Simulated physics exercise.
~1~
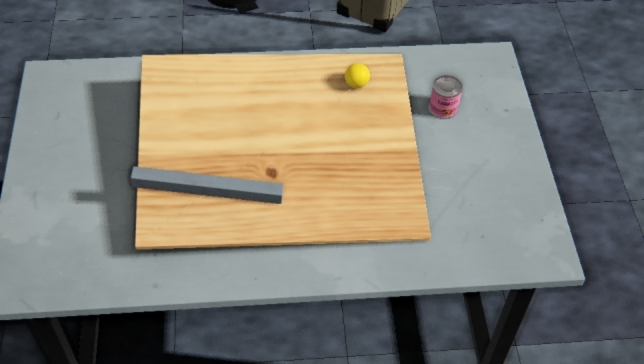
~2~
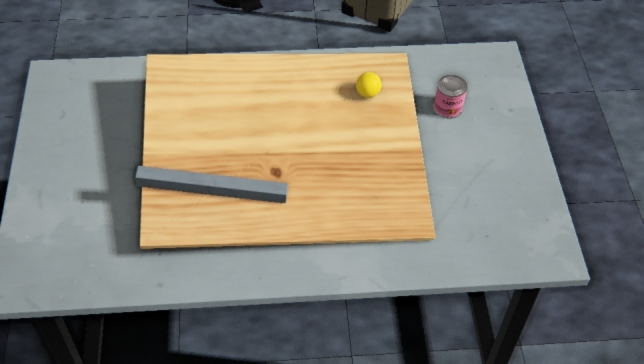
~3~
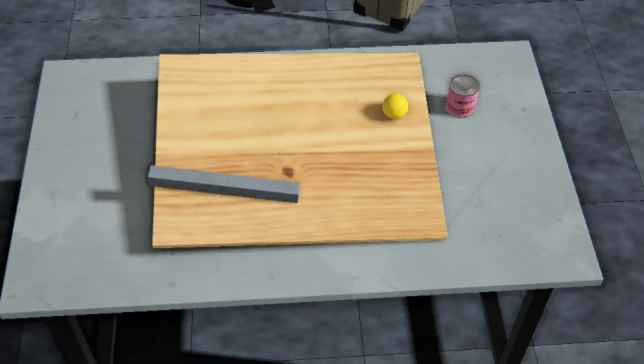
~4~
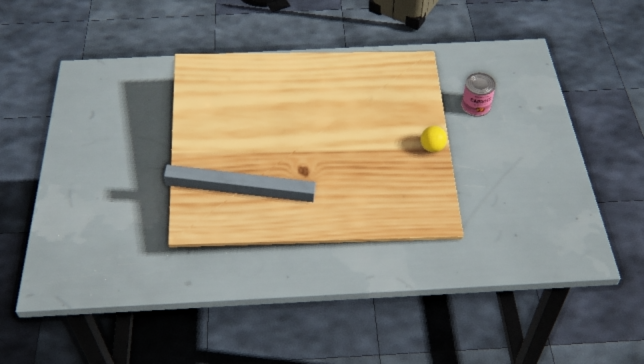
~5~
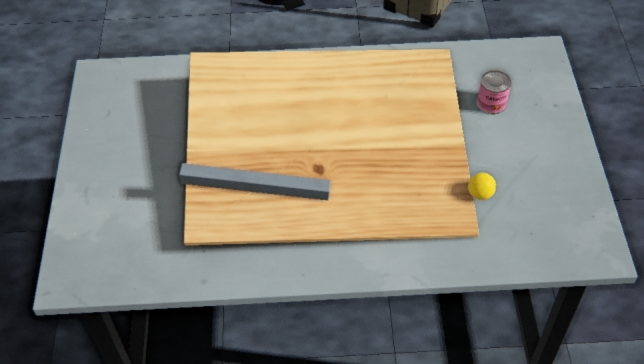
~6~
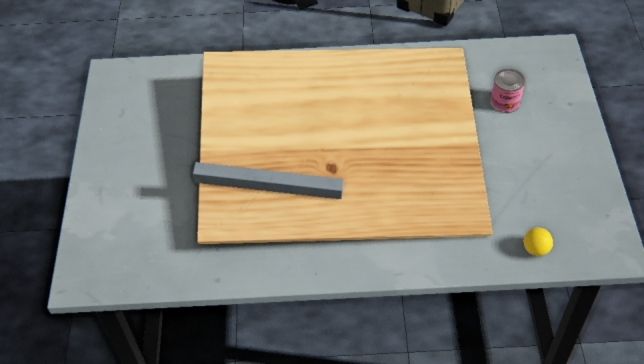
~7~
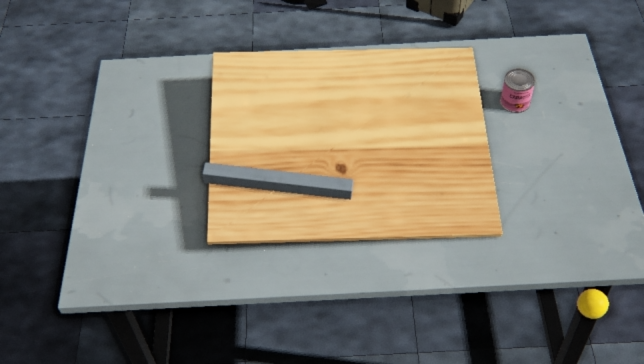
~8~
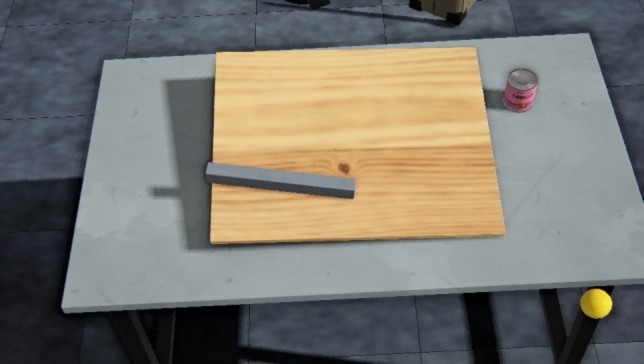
The clip opens on a grey table holding a wooden board, with a grey bar lying across the board's left side, a pink tin standing to the right and a small round yellow fruit near the board's far right corner. The fruit moves toward the viewer and to the right, slowly at first, while the view pans slightly left. It passes over the board's right edge and continues across the tabletop. It then goes beyond the table's near edge by the right corner. At the end it appears beside the front right leg, barely shifting, while the tin and bar remain in place.
